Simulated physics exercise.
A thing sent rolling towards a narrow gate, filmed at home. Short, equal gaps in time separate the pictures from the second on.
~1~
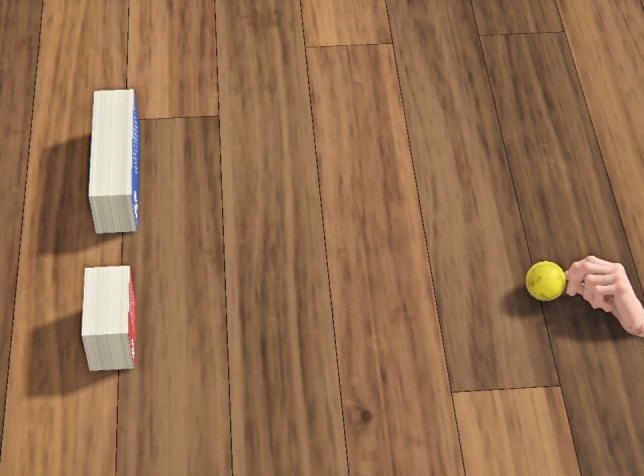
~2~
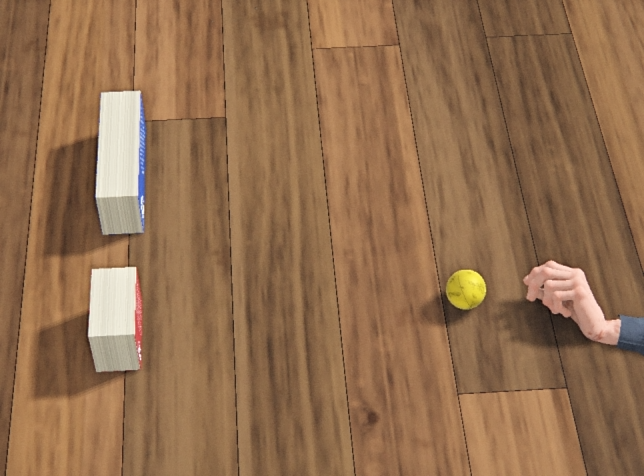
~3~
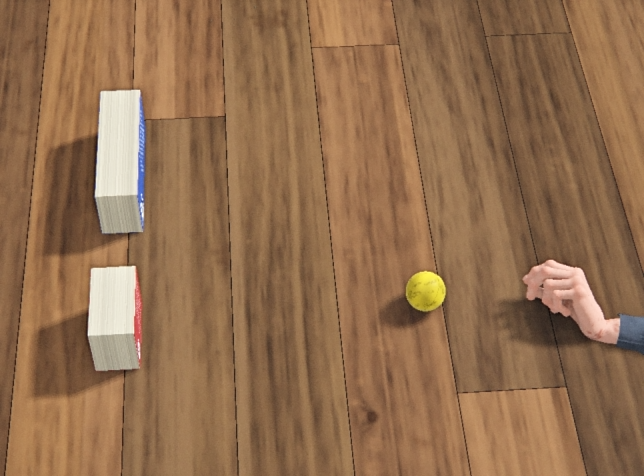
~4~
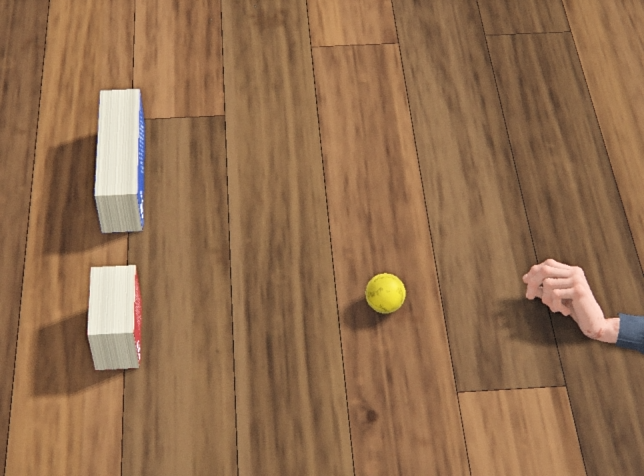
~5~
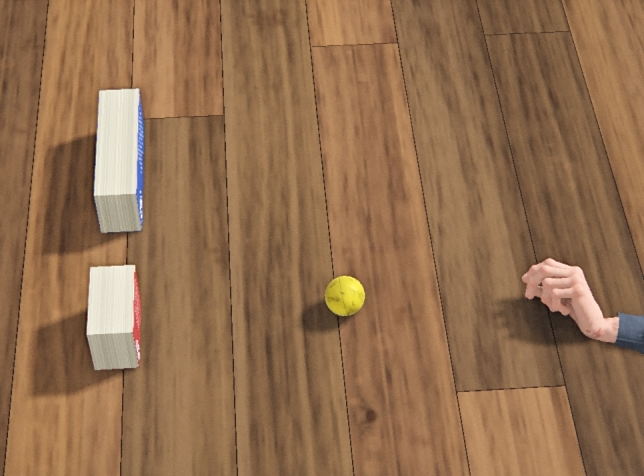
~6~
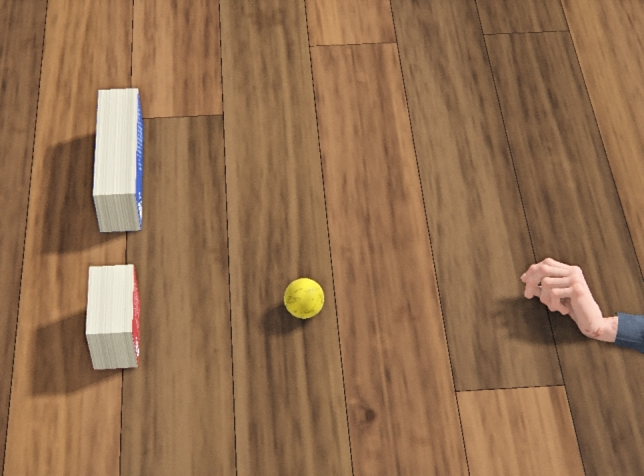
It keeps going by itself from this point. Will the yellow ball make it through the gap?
No.
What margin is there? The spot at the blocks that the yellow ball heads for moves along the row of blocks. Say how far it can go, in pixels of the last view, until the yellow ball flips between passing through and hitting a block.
Up by around 28 pixels.
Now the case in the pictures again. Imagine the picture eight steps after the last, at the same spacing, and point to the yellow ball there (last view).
It should be at about (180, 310).
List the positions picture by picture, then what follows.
Yellow ball (546, 281) under the hand; blue book (115, 160), in the first frame.
Yellow ball (466, 290); red book (116, 319), in the second frame.
Yellow ball (426, 291); blue book (121, 161), in the third frame.
Yellow ball (386, 294); red book (115, 318), in the fourth frame.
Yellow ball (345, 296); blue book (120, 160), in the fifth frame.
Yellow ball (304, 299); red book (114, 317), in the sixth frame.
Then, 0.22 s later than the last frame, yellow ball coming back near (171, 307).
Then, 0.66 s later than the last frame, yellow ball coming back near (206, 313).
When it is over, the yellow ball hits a block, near (229, 316).
